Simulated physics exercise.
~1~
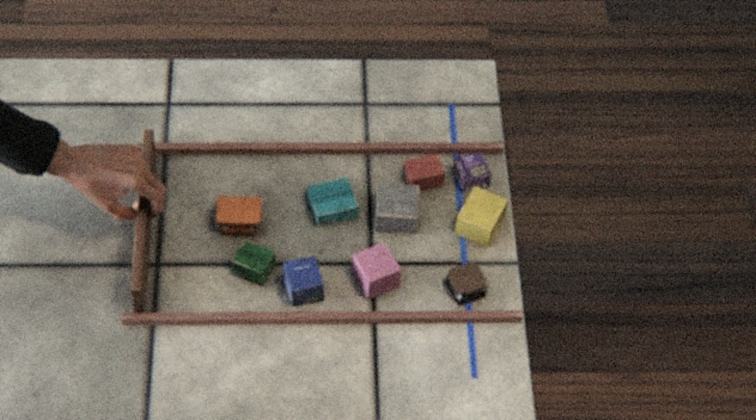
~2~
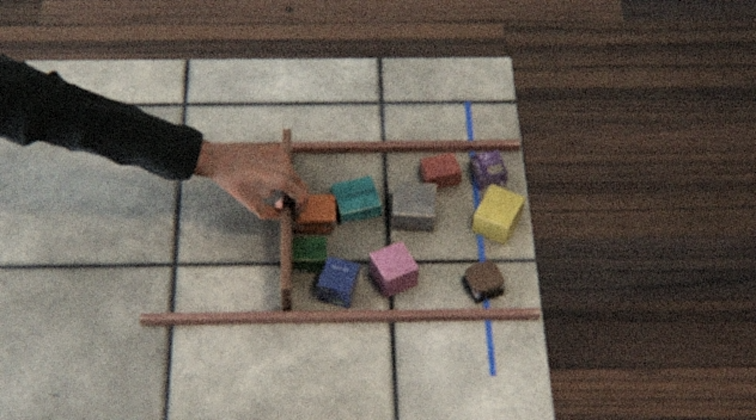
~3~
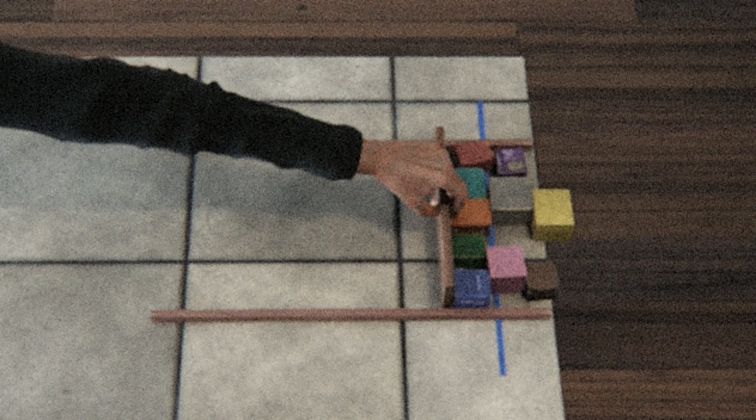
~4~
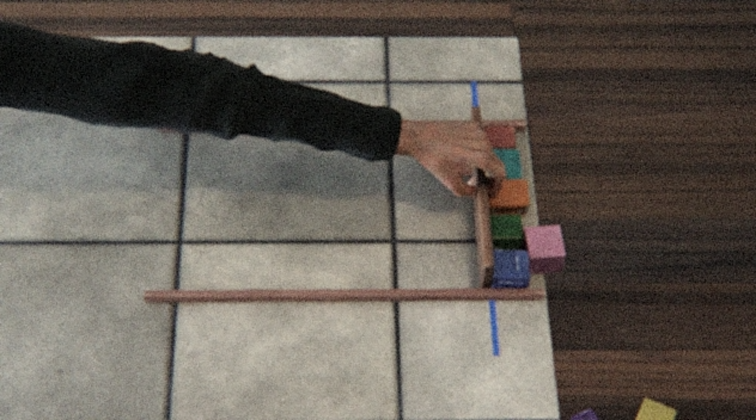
A hand slid an upright wooden board rightward between two rails, gathering the scattered colored blocks and pushing them toward the table's edge, until it stopped at the blue tape with the grey, brown, purple and yellow ones gone over the side.
